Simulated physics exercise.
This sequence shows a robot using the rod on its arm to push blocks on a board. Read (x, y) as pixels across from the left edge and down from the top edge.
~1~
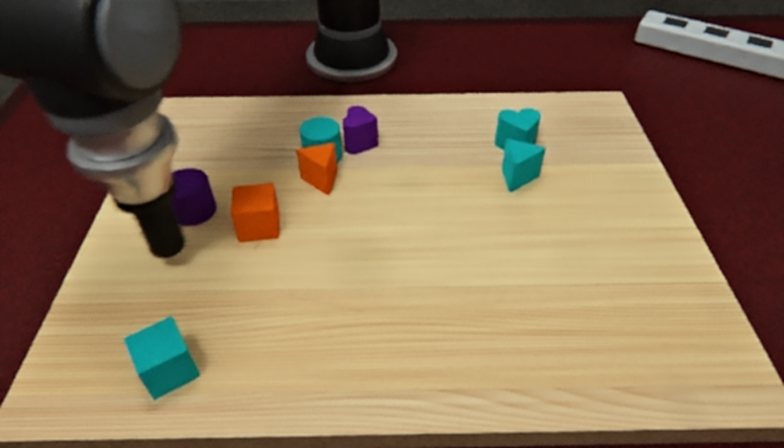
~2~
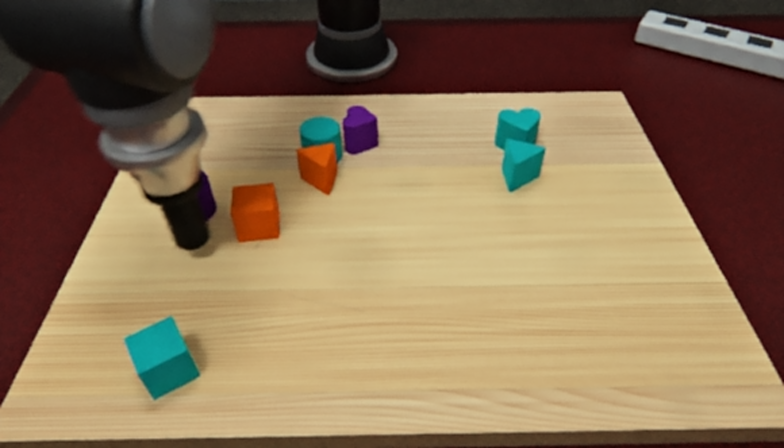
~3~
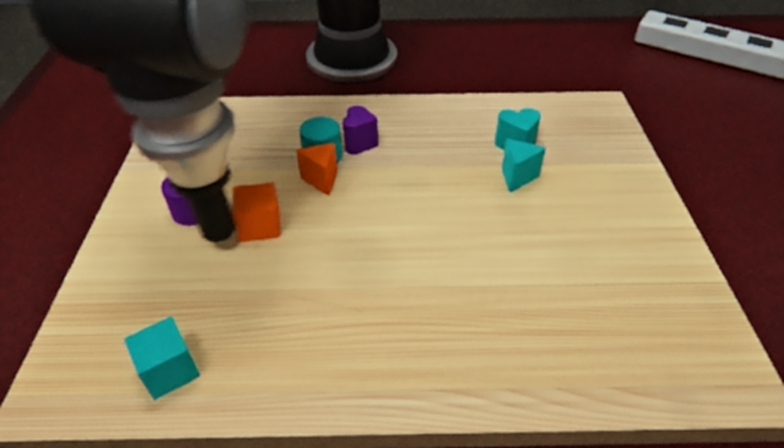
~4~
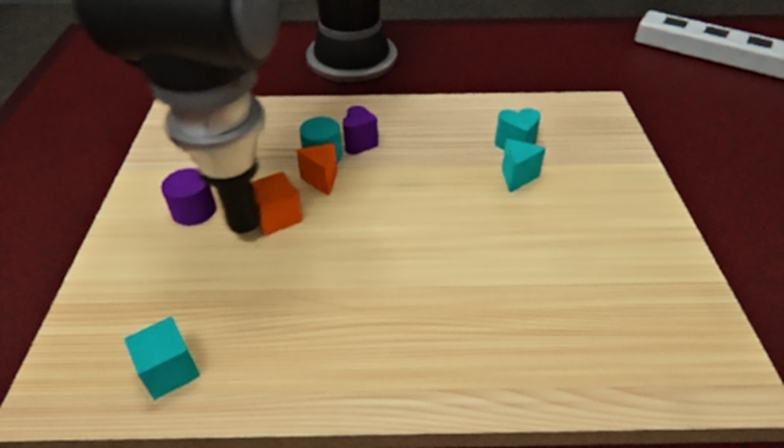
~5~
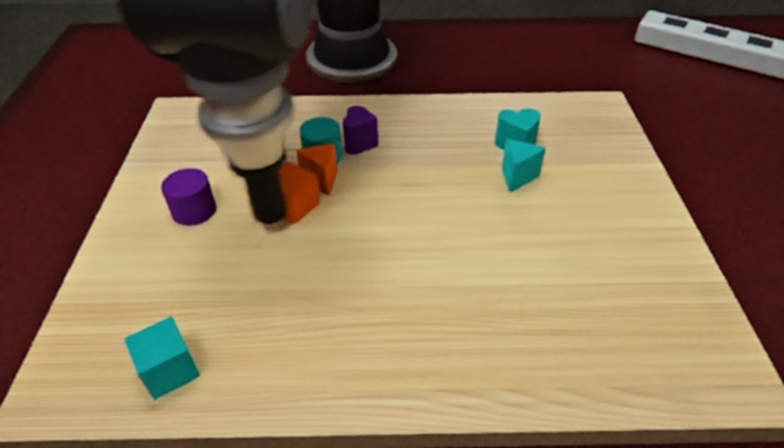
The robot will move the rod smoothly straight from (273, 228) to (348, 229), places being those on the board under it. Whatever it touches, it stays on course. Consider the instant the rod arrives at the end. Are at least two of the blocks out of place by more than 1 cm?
Going by the path, no.
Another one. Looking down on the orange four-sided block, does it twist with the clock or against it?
It turns counter-clockwise.
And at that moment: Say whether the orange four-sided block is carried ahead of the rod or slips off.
I'd say it has come free.
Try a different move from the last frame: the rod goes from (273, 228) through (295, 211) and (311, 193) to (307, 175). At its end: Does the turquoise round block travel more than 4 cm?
The answer is no.
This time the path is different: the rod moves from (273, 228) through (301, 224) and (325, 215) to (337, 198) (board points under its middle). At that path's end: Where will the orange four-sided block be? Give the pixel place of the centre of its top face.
Its top middle is near (338, 147).
The first path, step by step. Halfway along, rod at (309, 214); orange four-sided block at (302, 174), turned 35° anticlockwise.
At the end, rod at (346, 215); orange four-sided block at (302, 174), turned 35° anticlockwise; orange triangular block still.
